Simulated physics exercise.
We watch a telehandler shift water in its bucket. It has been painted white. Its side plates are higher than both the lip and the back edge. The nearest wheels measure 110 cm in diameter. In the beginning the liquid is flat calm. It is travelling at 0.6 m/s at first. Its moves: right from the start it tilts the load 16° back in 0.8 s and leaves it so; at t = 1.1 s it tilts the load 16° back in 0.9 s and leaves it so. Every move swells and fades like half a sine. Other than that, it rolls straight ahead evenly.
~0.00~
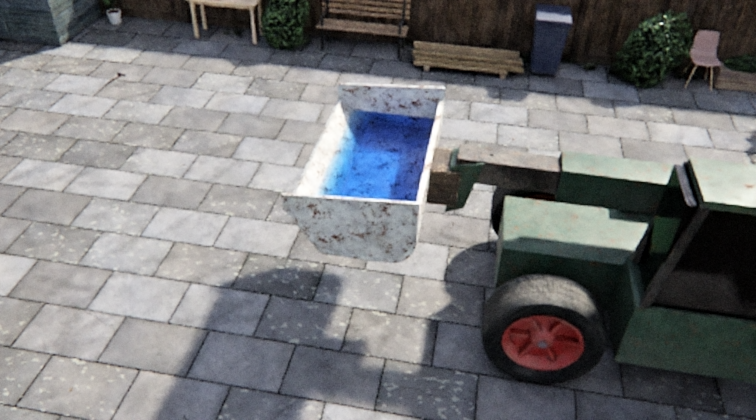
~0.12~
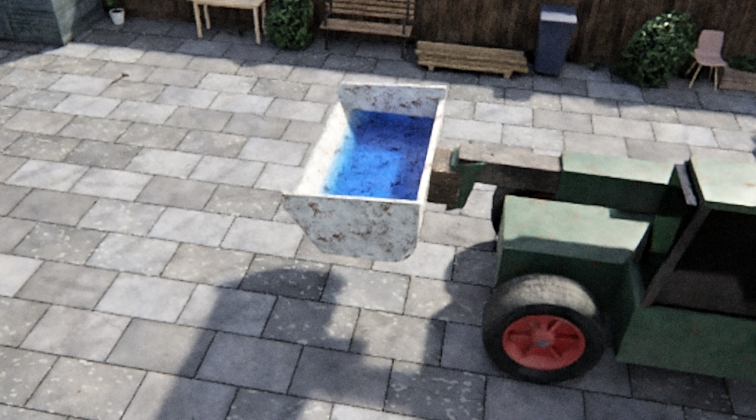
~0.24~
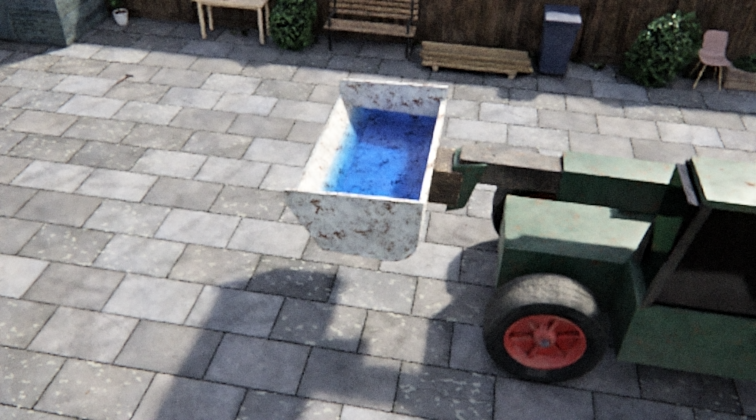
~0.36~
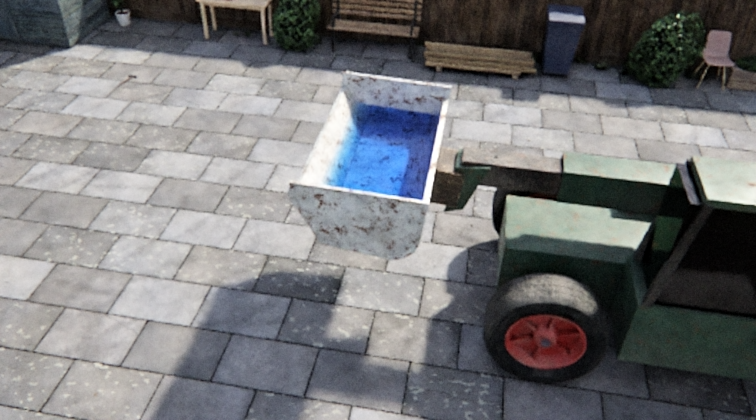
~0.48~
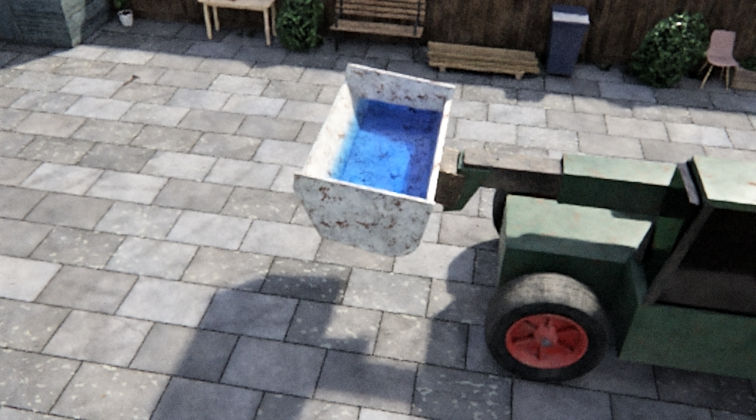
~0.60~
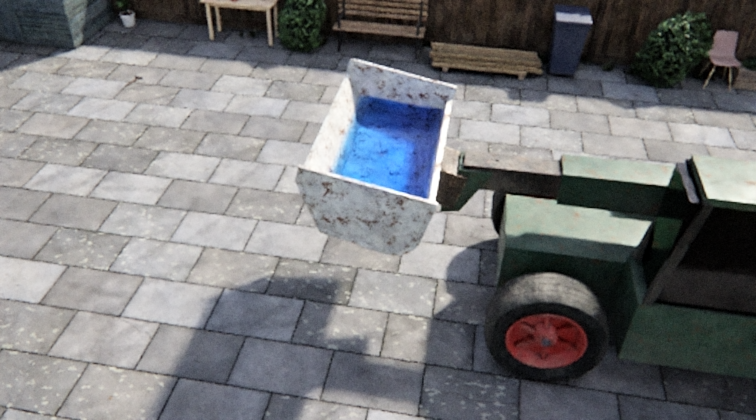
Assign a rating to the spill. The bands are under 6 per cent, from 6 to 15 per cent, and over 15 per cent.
The spill is over 15 per cent.
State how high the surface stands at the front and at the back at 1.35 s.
Front: 18 cm; back: 38 cm.
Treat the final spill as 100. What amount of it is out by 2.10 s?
About 10 %.
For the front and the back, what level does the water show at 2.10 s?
Close to 2 cm in front, close to 54 cm behind.
By 1.35 s the bucket is at 18° back, the surface stands 17 cm on the front, 38 cm on the back; there is no loss.
By 2.10 s the bucket is at 32° back, the surface stands 3 cm on the front, 54 cm on the back; the loss stands at 2 per cent, over the back.
By 2.80 s the bucket is at 32° back, the surface stands 7 cm on the front, 40 cm on the back; the loss stands at 18 per cent, over the back.
By 4.89 s the loss stands at 23 per cent, over the back, 99 of 442 litres.
